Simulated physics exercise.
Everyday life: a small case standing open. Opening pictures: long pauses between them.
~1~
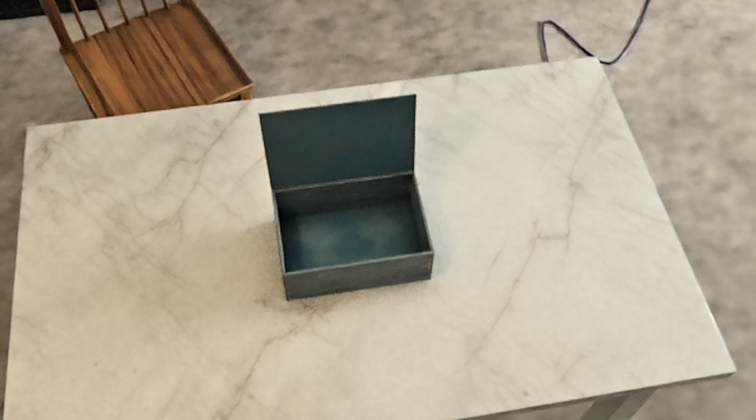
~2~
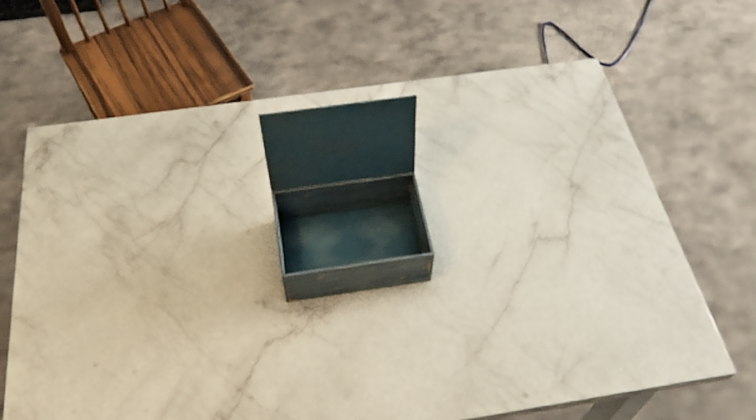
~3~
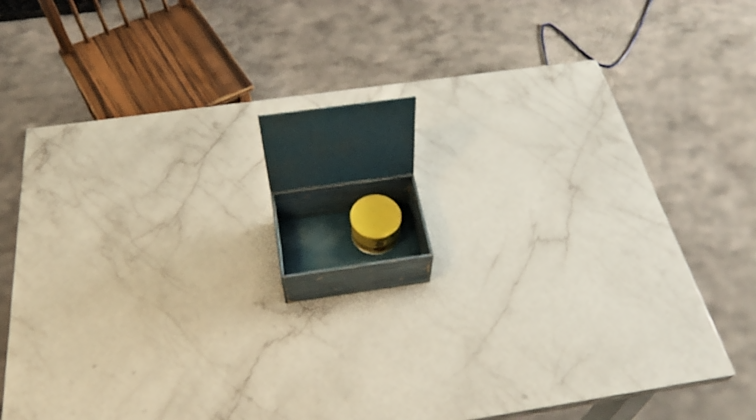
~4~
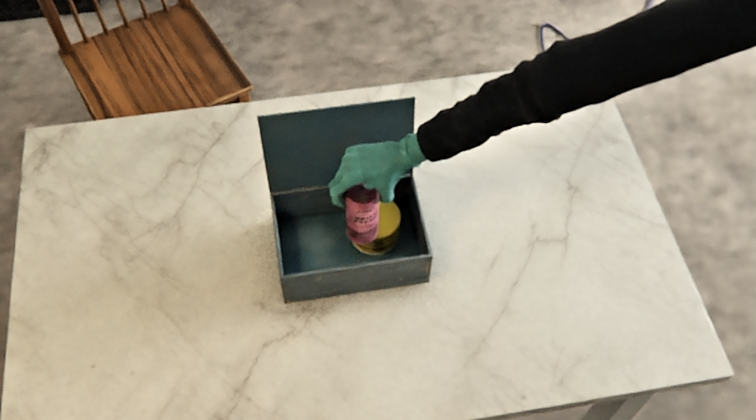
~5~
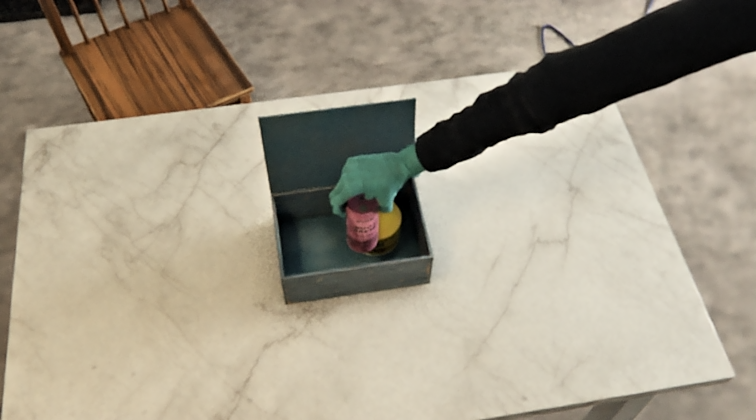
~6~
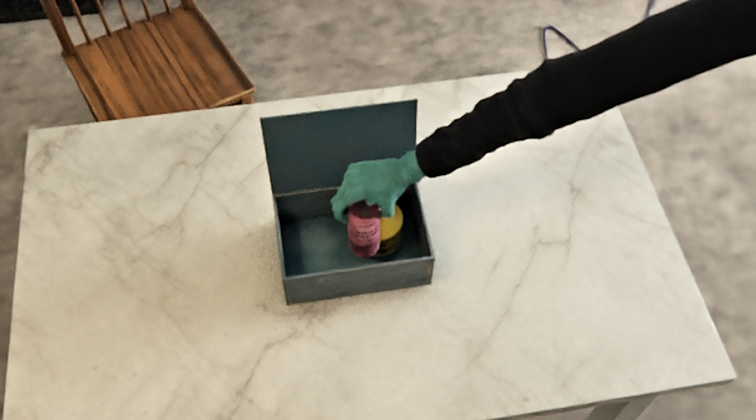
On a pale veined marble table, seen from above at an angle, a dark blue-green box stands open, its lid raised at the back. A wooden chair sits at upper left on a mottled grey floor, and a yellow tub appears in the box's right side. A black-sleeved arm in a green glove then reaches from upper right, lowering a pink can beside the tub.
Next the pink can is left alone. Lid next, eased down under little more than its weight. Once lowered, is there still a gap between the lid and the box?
No, the lid meets the box.
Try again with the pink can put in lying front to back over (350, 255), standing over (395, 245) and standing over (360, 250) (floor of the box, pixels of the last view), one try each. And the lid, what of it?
With the first placement it settles down; with the second it remains raised; with the third it settles down.
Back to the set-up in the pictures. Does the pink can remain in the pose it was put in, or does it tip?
Observation: The pink can tilts over.
Then, 0.50 s later than the last frame, pink can tilted by 73° near (326, 255); yellow tub moved a little.
Then, 1.50 s later than the last frame, lid 66° above the rim; pink can on its side near (330, 268); yellow tub moved a little.
Then, 1.90 s later than the last frame, lid 22° above the rim; pink can on its side near (330, 268); yellow tub moved a little.
When it is over, lid shut; lying over in the box, pink can; yellow tub as before. End places, in pixels of the last picture, pink can near (330, 267).
